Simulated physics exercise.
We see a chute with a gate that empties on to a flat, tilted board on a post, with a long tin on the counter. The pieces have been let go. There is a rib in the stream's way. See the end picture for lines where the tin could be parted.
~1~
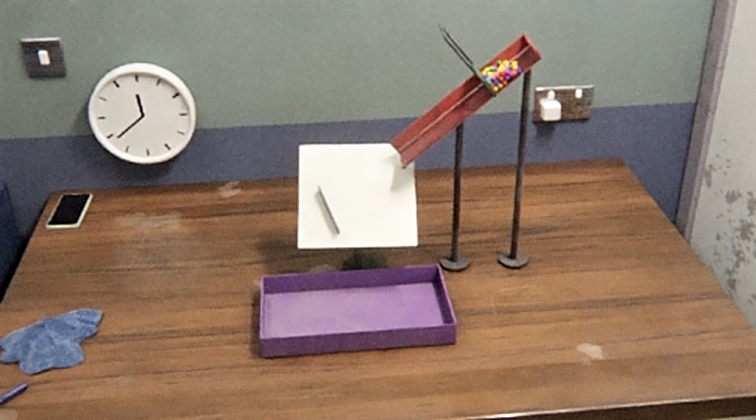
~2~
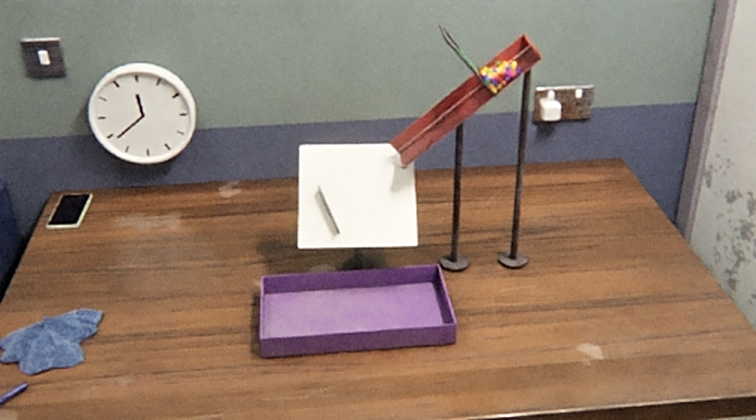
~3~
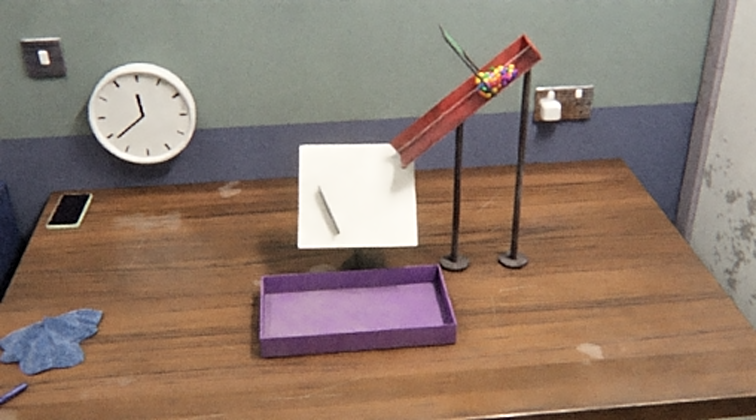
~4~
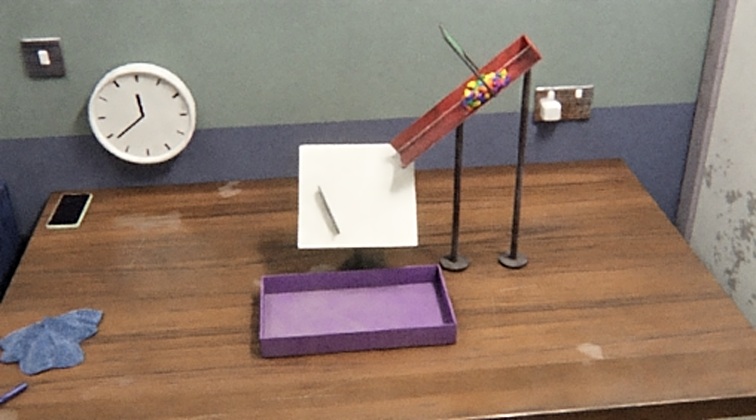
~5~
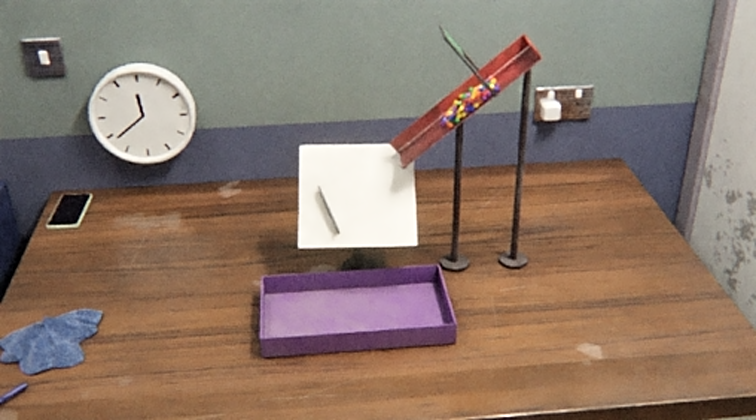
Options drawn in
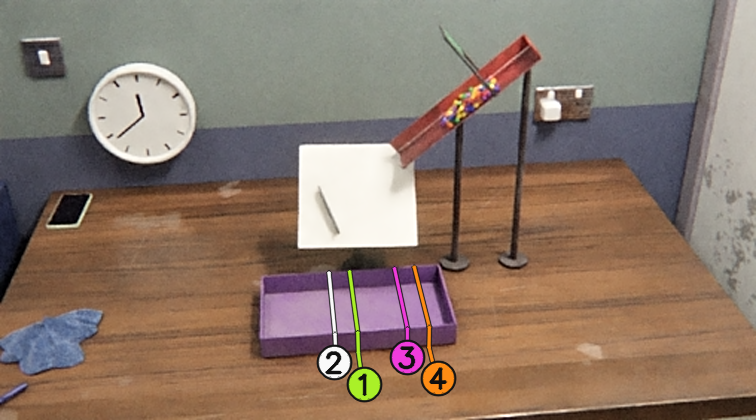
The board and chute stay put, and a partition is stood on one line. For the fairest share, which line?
Best: 1.
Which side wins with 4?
Left.
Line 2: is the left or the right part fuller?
The right side.
On the marked copy, line 1 crosses the front rim at (357, 331); line 2 crosses the front rim at (334, 333); line 3 crosses the front rim at (407, 328); line 4 crosses the front rim at (429, 326).
With 1, of what is caught, close to a third on the left of the divider, close to two thirds on the right.
With 2, of what is caught, a small share on the left of the divider, all but a few on the right.
With 3, of what is caught, all but a few on the left of the divider, only a few on the right.
With 4, of what is caught, all but a few on the left of the divider, only a few on the right.
